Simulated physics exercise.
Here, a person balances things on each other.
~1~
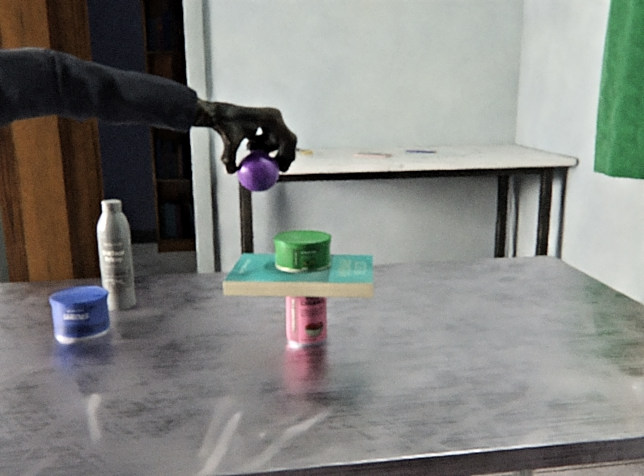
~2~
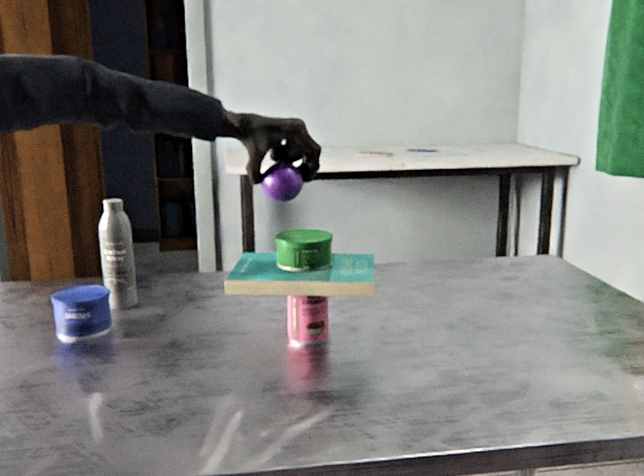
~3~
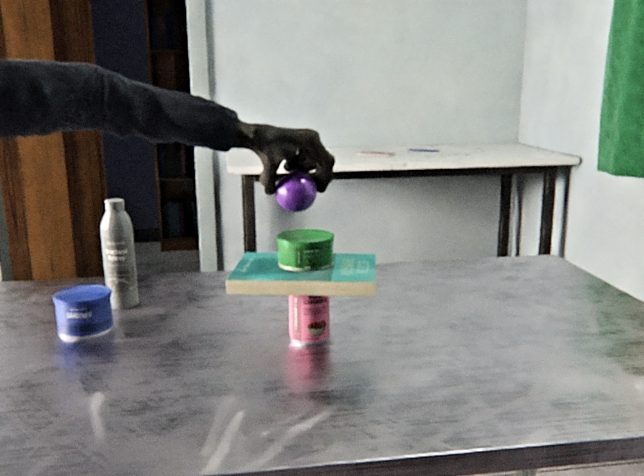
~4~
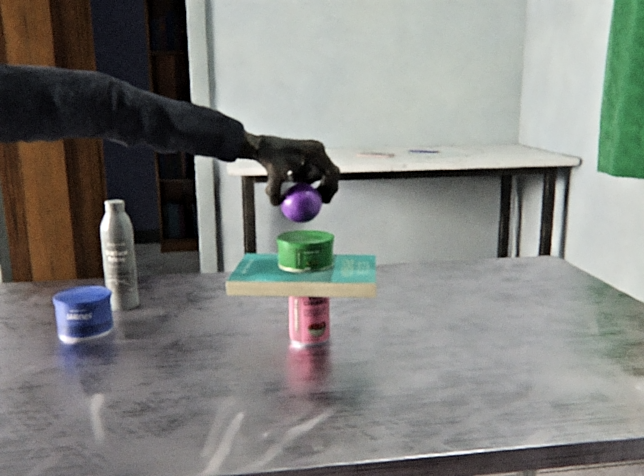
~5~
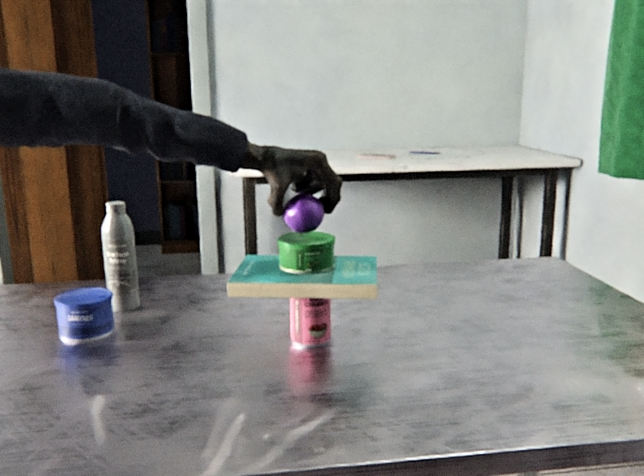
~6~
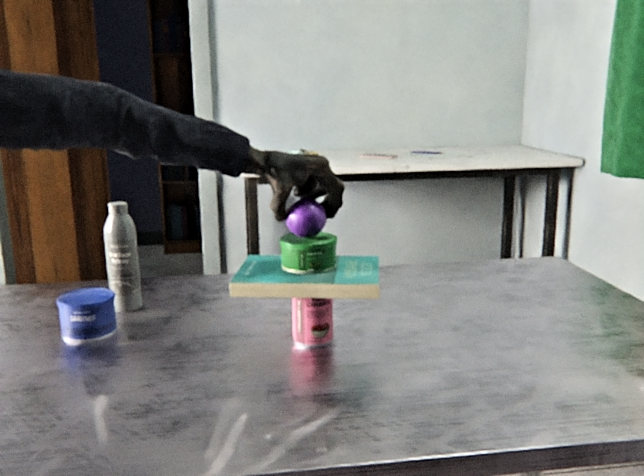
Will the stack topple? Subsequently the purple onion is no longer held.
No, basically the pile is secure.
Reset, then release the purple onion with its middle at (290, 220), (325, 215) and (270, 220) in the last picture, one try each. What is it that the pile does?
Lab note - case 1: No collapse; case 2: No collapse; case 3: Collapse.
Then, 0.20 s on from there, no change.
Then, 0.50 s on from there, purple onion resting near (306, 219).
In the end, all 6 unmoved. At the end, from the last picture's camera, purple onion near (306, 219). The pile holds.
